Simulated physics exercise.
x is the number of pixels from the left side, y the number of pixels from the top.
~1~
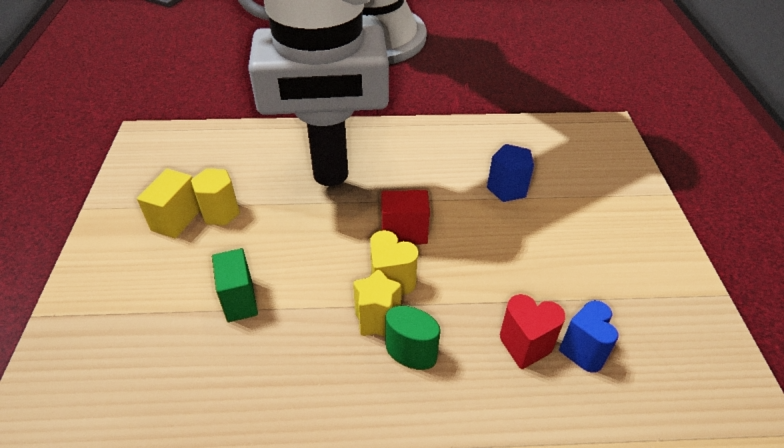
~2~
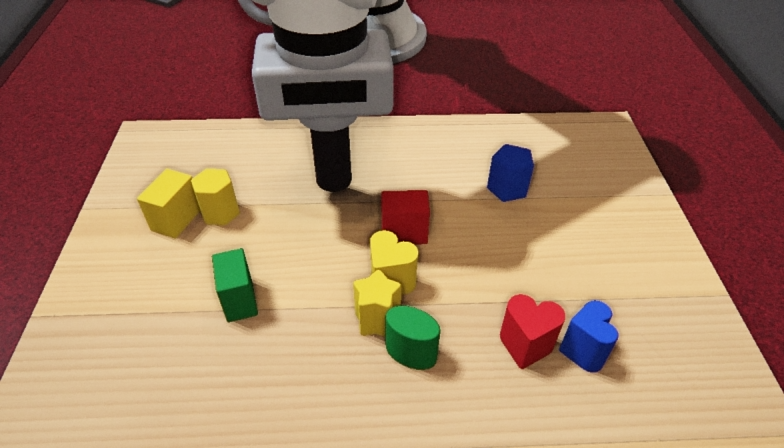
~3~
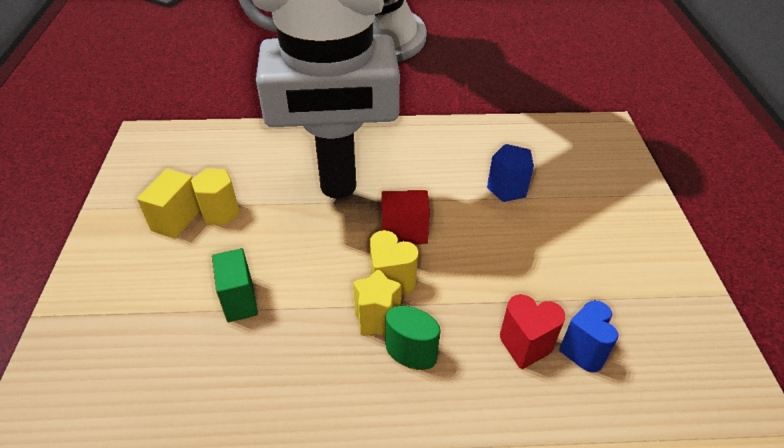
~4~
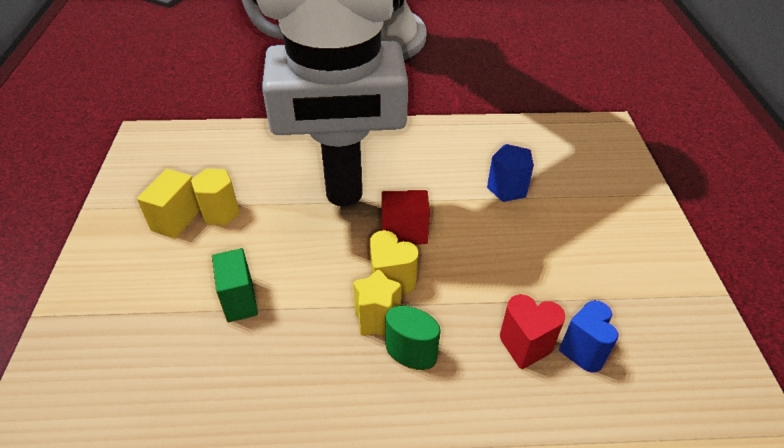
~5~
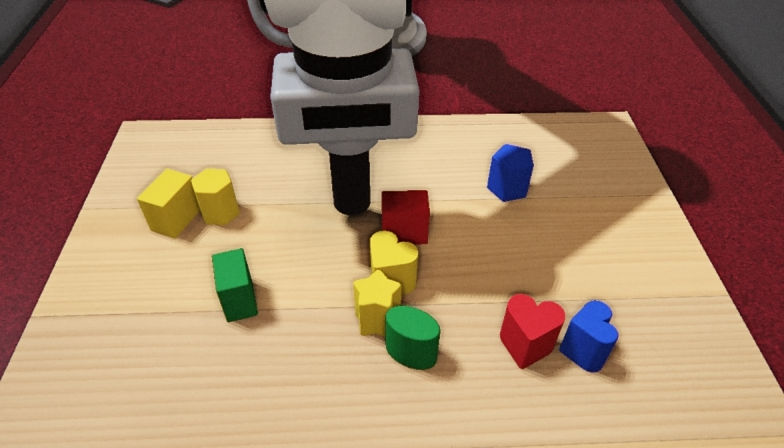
On a wooden table, a robot arm's black tool moves slightly forward and right among still blocks.
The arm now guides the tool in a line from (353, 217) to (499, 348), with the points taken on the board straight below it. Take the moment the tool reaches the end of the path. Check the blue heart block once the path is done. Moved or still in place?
At the moment the path ends, the blue heart block no longer stands where it did.
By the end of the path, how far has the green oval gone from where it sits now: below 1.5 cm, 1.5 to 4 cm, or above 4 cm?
Distance: Less than 1.5 cm.
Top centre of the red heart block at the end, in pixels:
At the end it should sit near (562, 330).
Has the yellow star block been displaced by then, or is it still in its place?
When the path is over, the yellow star block has left its spot.
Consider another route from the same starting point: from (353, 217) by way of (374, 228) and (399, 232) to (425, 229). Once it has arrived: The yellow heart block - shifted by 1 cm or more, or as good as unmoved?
It barely shifts, if at all.
What follows on the original path. One third of the way, tool at (397, 242); yellow star block at (374, 293); yellow heart block at (393, 258), turned 10° clockwise; red rectangle at (437, 209), turned 35° anticlockwise.
Two thirds of the way, tool at (446, 285); yellow star block at (364, 304), turned 15° clockwise; yellow heart block at (409, 291), turned 95° clockwise; red rectangle at (439, 210), turned 40° anticlockwise; green oval at (412, 330), turned 25° anticlockwise.
At the end, tool at (503, 335); yellow star block at (364, 304), turned 15° clockwise; yellow heart block at (411, 292), turned 100° clockwise; red rectangle at (439, 210), turned 40° anticlockwise; green oval at (411, 330), turned 25° anticlockwise; red heart block at (562, 330); blue heart block at (614, 322), turned 20° anticlockwise.
